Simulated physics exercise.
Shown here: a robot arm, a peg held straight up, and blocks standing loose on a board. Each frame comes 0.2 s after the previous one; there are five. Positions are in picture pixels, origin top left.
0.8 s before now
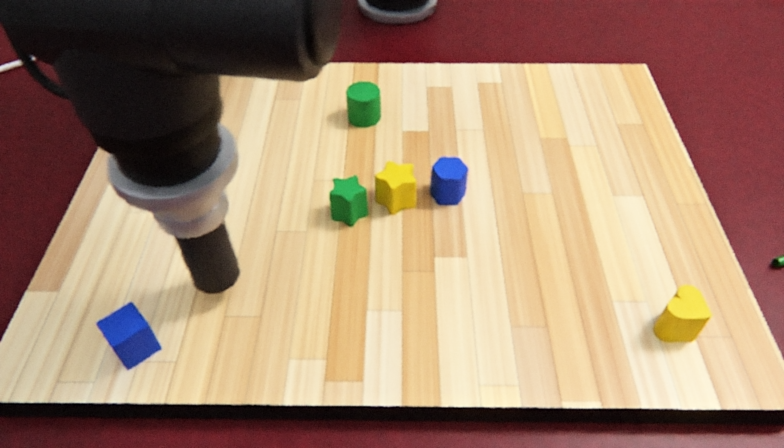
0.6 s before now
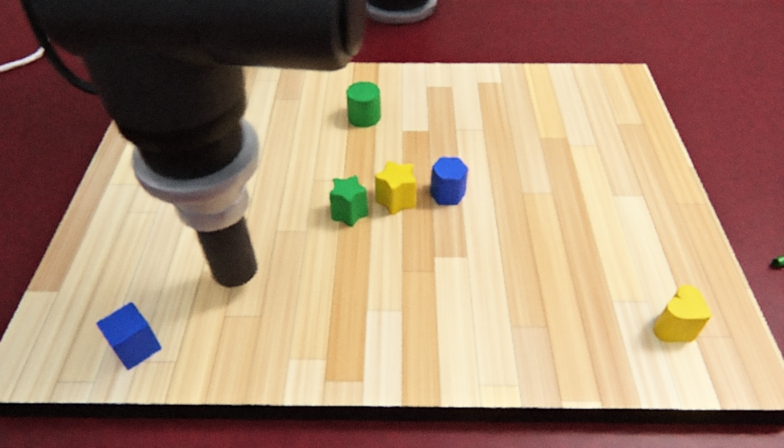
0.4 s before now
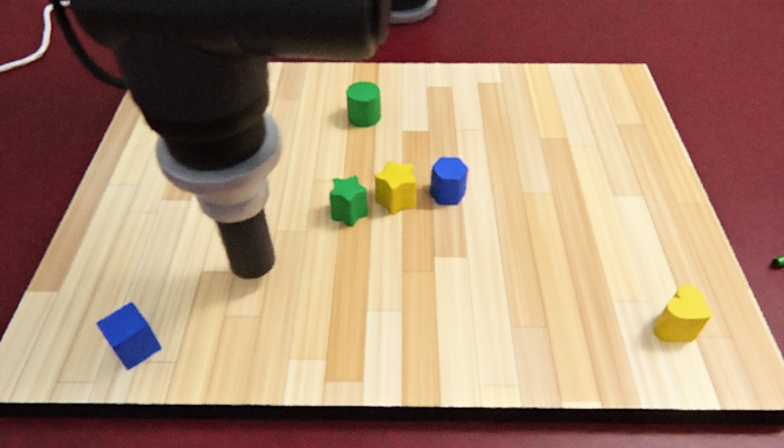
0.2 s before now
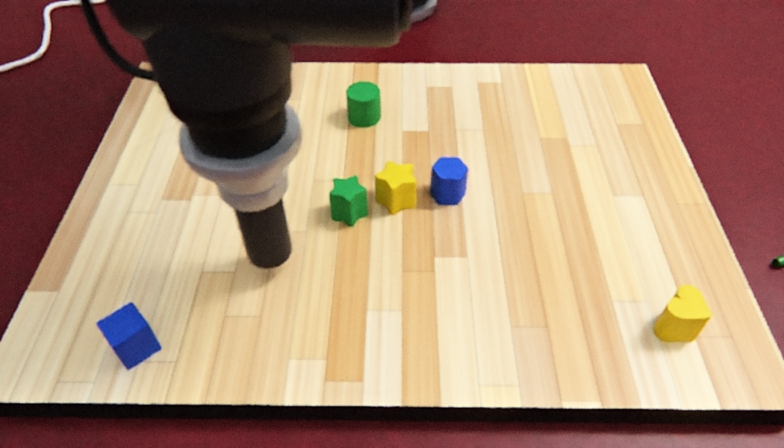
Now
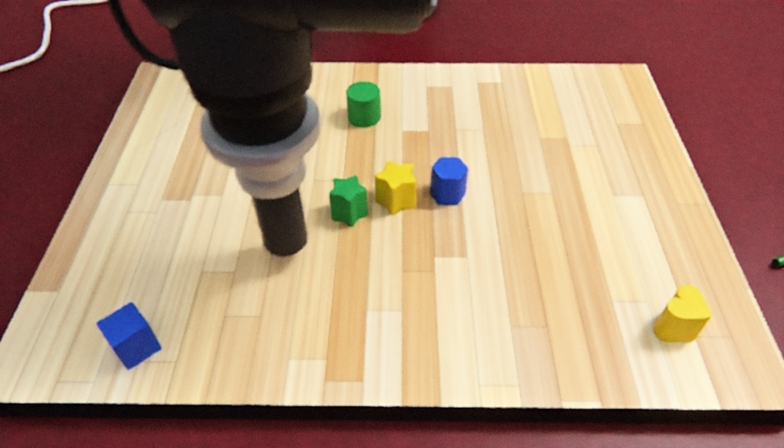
Robot arm with an upright black peg moving steadily right and slightly away across a wooden board, the scattered coloured blocks staying still.
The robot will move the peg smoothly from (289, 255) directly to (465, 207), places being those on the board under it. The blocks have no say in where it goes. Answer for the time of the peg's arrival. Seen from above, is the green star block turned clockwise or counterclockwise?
Overhead view: Anti-clockwise.
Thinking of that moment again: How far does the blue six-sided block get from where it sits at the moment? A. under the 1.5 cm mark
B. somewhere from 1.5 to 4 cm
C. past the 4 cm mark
My pick is B.
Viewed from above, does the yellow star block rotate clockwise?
In short: No.
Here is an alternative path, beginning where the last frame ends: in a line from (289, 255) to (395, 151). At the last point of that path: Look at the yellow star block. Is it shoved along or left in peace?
The yellow star block will not stay where it is.
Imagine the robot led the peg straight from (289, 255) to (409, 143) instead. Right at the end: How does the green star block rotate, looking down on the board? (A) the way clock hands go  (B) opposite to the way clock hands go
Correct choice: A.
The first path, step by step. One third of the way, peg (351, 223); green star block (352, 185), turned 25° anticlockwise.
Two thirds of the way, peg (411, 207); green star block (360, 182), turned 60° anticlockwise; yellow star block (407, 168), turned 45° anticlockwise.
At the end, peg (467, 192); green star block (360, 182), turned 60° anticlockwise; yellow star block (415, 167), turned 80° anticlockwise; blue six-sided block (468, 155), turned 60° anticlockwise.
